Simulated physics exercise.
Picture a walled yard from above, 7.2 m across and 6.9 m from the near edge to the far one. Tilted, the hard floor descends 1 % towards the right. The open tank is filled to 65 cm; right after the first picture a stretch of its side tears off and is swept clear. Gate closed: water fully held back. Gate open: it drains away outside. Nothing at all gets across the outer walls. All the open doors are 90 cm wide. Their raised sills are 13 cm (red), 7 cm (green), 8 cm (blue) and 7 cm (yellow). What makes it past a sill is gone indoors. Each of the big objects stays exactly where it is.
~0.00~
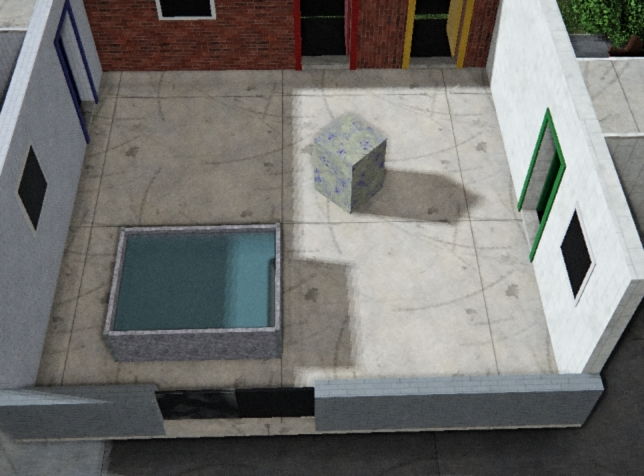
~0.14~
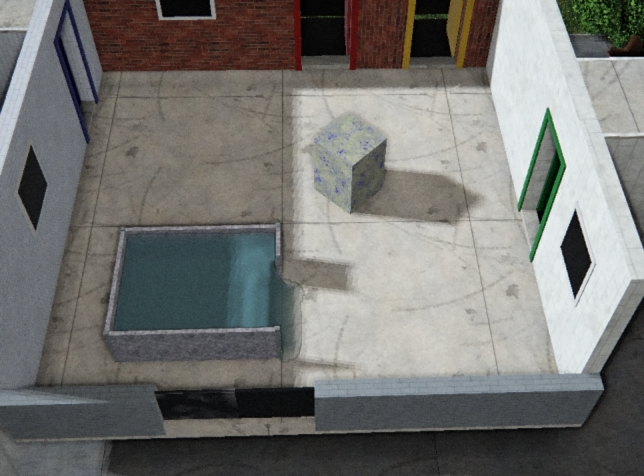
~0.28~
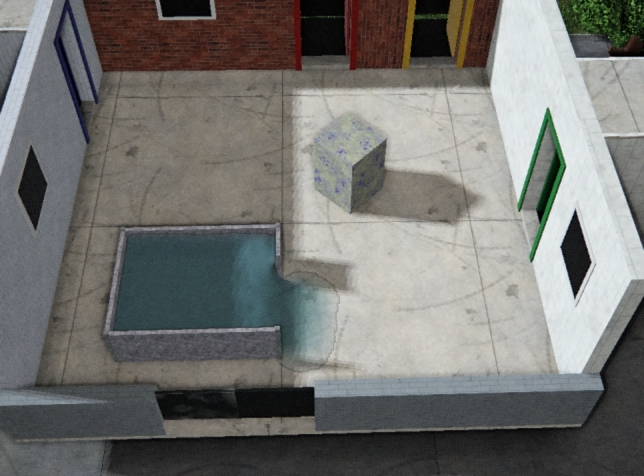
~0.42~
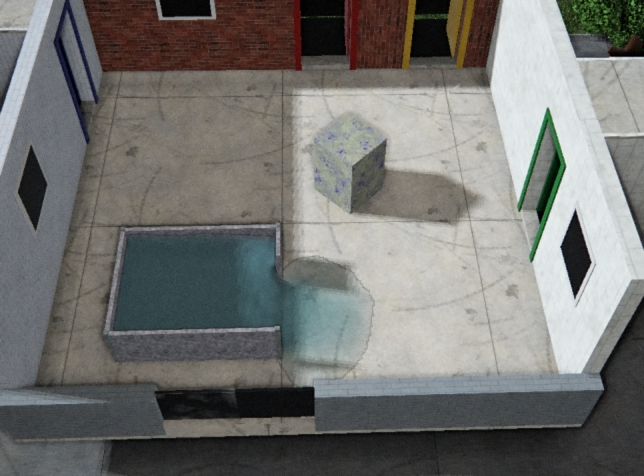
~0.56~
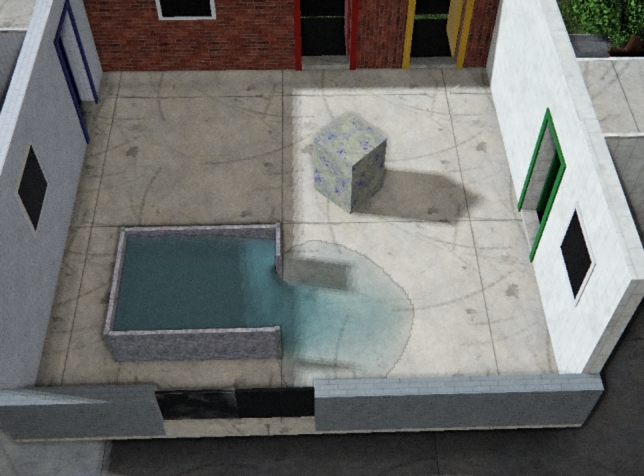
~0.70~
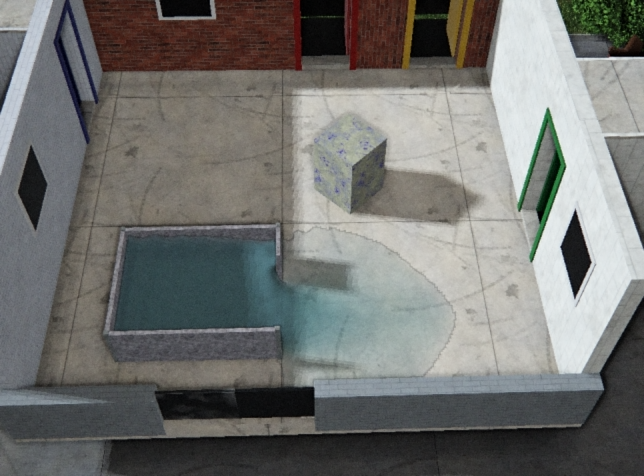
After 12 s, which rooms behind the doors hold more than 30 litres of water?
In order: At the red door it looks set to land under the limit, at the green door it looks set to land over the limit, at the blue door it looks set to land under the limit, at the yellow door it looks set to land over the limit.
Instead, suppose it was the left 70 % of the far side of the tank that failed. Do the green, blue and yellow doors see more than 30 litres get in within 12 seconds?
So green ends up short of it, blue past the limit, yellow past the limit.
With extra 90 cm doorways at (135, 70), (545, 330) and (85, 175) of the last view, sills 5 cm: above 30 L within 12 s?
So, in the order given, it's shy of the mark, then beyond the mark, then shy of the mark.
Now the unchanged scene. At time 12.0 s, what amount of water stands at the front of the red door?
It comes to near 6.0 cm.
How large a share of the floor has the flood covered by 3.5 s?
Close to 35 in a hundred.
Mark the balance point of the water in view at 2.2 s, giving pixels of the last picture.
Pixel position near (325, 317).
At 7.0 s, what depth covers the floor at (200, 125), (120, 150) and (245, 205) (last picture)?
0, 0 and 0 cm.
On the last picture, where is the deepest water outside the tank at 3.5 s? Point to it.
About (548, 376).
After 1.4 s water covers 25 % of the floor and is deepest (36 cm) near (287, 326); red door not reached, green door not reached, blue door not reached, yellow door not reached.
After 2.2 s water covers 30 % of the floor and is deepest (44 cm) near (551, 388); red door not reached, green door 18 cm at the sill, 13 L in, blue door not reached, yellow door not reached.
After 3.5 s water covers 35 % of the floor and is deepest (28 cm) near (548, 376); red door not reached, green door 16 cm at the sill, 71 L in, blue door not reached, yellow door not reached.
After 7.0 s water covers 55 % of the floor and is deepest (16 cm) near (480, 82); red door 10 cm at the sill, 0 L in, green door 10 cm at the sill, 108 L in, blue door not reached, yellow door 16 cm at the sill, 95 L in.
After 12.0 s water covers 95 % of the floor and is deepest (10 cm) near (482, 88); red door 6 cm at the sill, 0 L in, green door 7 cm at the sill, 119 L in, blue door 3 cm at the sill, 0 L in, yellow door 10 cm at the sill, 179 L in.
